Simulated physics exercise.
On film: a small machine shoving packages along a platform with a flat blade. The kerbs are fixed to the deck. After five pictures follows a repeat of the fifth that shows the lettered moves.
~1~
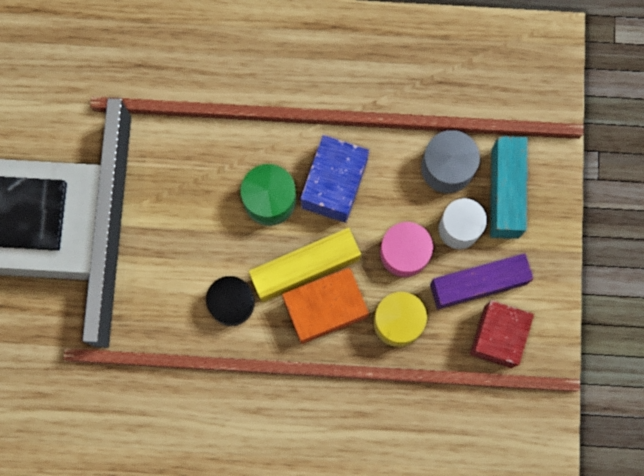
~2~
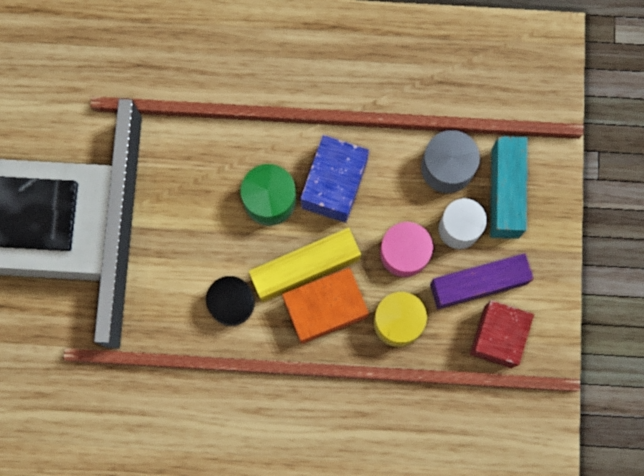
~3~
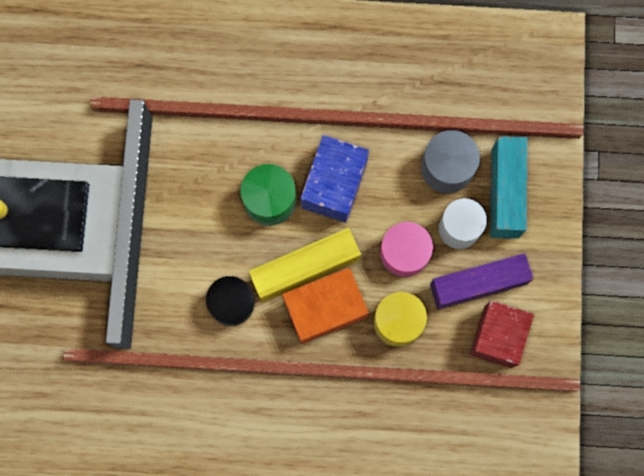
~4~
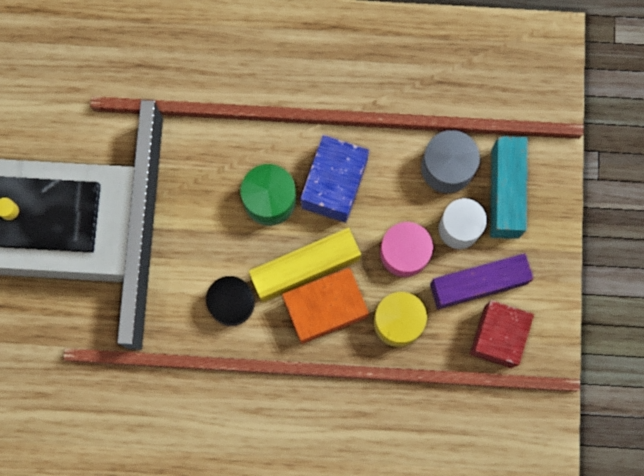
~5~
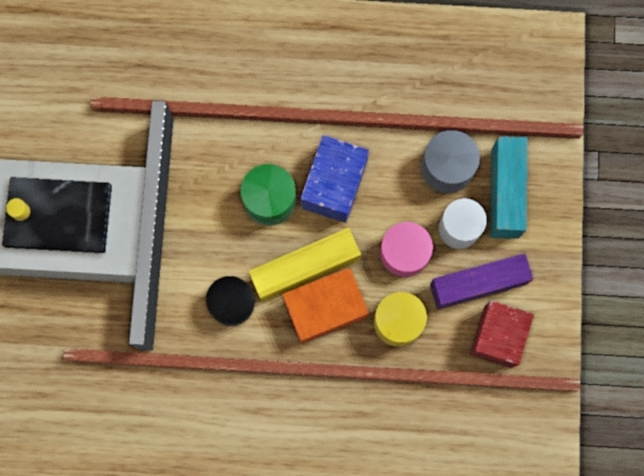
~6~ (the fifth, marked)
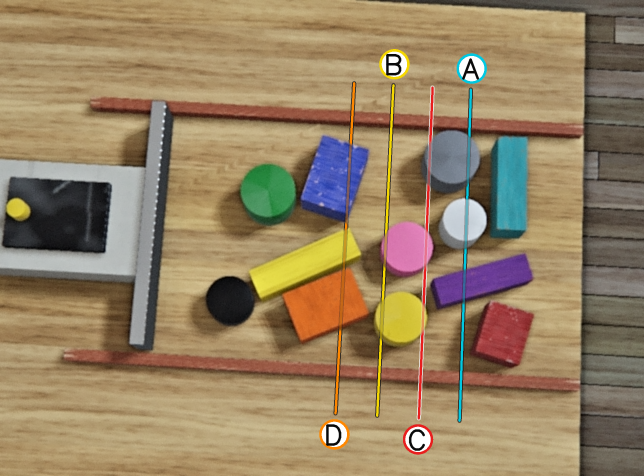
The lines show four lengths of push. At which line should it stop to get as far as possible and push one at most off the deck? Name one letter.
Line C.
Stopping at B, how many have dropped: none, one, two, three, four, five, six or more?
In all, none.
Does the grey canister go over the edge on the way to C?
No.
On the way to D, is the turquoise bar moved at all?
By then, no.
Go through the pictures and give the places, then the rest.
In the first picture, yellow stick (305, 266); purple bar (481, 282); white canister (462, 225).
In the second picture, robot (31, 213); orange crate (326, 307).
In the third picture, robot (42, 214); blue crate (334, 180).
In the fourth picture, robot (54, 214); turquoise bar (509, 188).
In the fifth picture, robot (65, 215); yellow canister (400, 320); green canister (269, 195); grey canister (450, 162).
On the copy, A at (465, 250); B at (386, 246); C at (426, 248); D at (345, 243).
On C. First, robot (166, 221); black canister (275, 326); orange crate (333, 308).
Then, robot (266, 227); purple bar (503, 280); white canister (477, 215).
Finally, robot (341, 231); purple bar (571, 272); red crate (561, 338); none fallen.
By contrast, A drops three; B is within the limit but short; D is within the limit but short.
